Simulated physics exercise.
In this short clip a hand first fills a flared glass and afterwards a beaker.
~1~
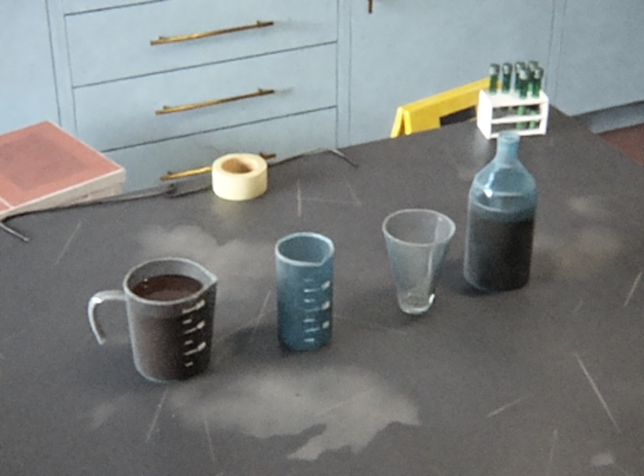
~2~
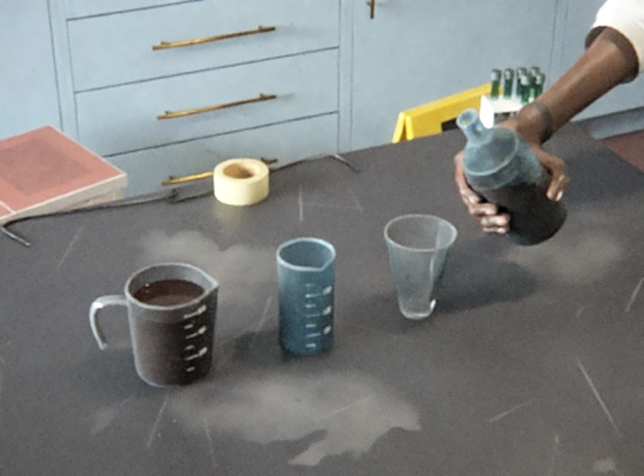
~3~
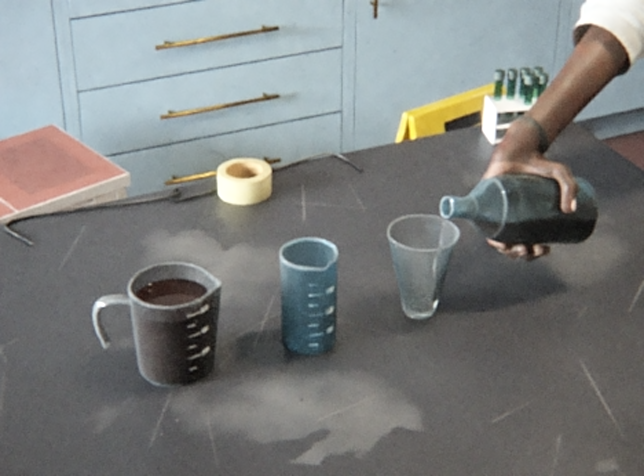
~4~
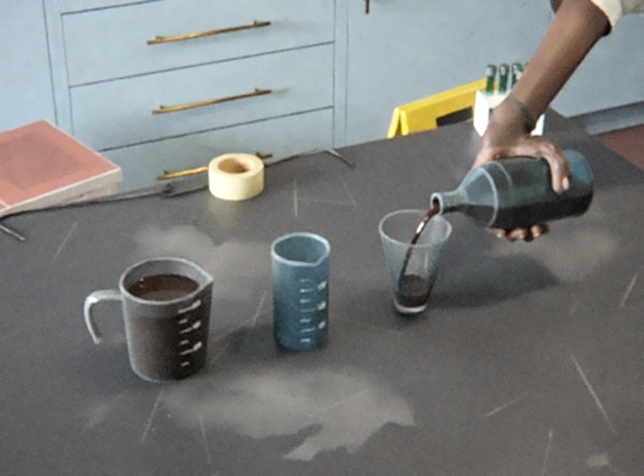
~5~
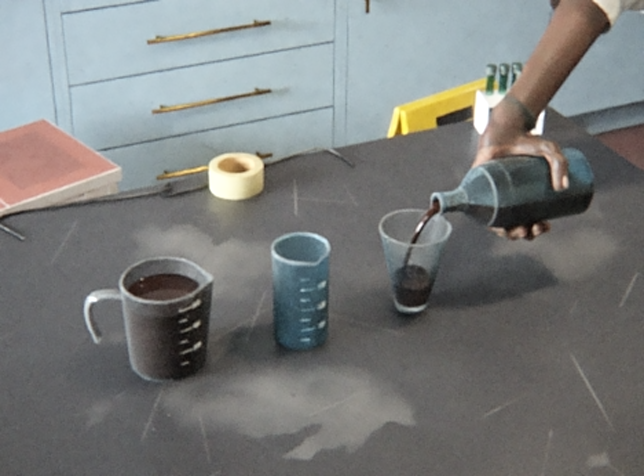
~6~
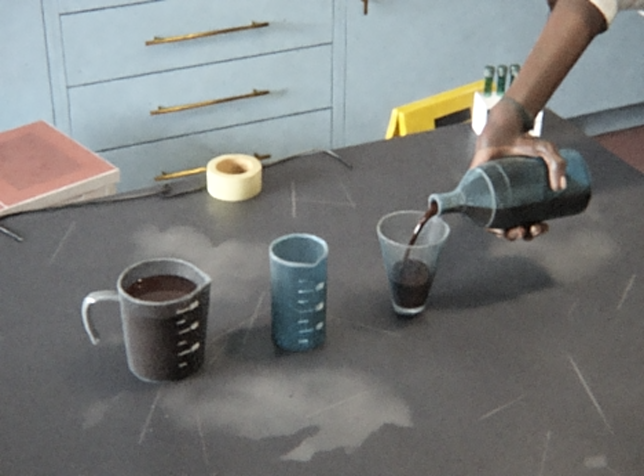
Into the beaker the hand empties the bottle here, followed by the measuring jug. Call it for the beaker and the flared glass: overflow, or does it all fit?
Beaker: Overflow; flared glass: Overflow.
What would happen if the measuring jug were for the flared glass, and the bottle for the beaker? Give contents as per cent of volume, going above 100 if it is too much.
That comes to some 170 per cent for the first, and some 130 per cent for the second.
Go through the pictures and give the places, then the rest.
The first picture shows both stand on the top; bottle (502, 205) about half full; measuring jug (169, 318) about three quarters full; flared glass (417, 263) empty; beaker (305, 291) empty.
The second picture shows the hand lifts the bottle; bottle (502, 168) tipped 35° with all of its load; flared glass (418, 269) empty.
In the third picture, the bottle is brought over; bottle (511, 209) tipped 75° with all of its load; flared glass (421, 269) empty.
In the fourth picture, a stream runs into the flared glass; bottle (505, 194) tipped 85° with nearly all of its load; flared glass about a quarter full, surface at (412, 287).
In the fifth picture, a stream runs into the flared glass; bottle (504, 193) tipped 85° with nearly all of its load; beaker (301, 291) empty.
In the sixth picture, a stream runs into the flared glass; bottle (502, 194) tipped 85° with nearly all of its load; measuring jug about three quarters full, surface at (162, 296); flared glass about a third full, surface at (411, 274); beaker (299, 292) empty.
Soon after, the flared glass is nearly full.
Later, the flared glass is full to the brim and has run over.
In the end, the beaker is full to the brim and has run over; the flared glass is full to the brim and has run over.
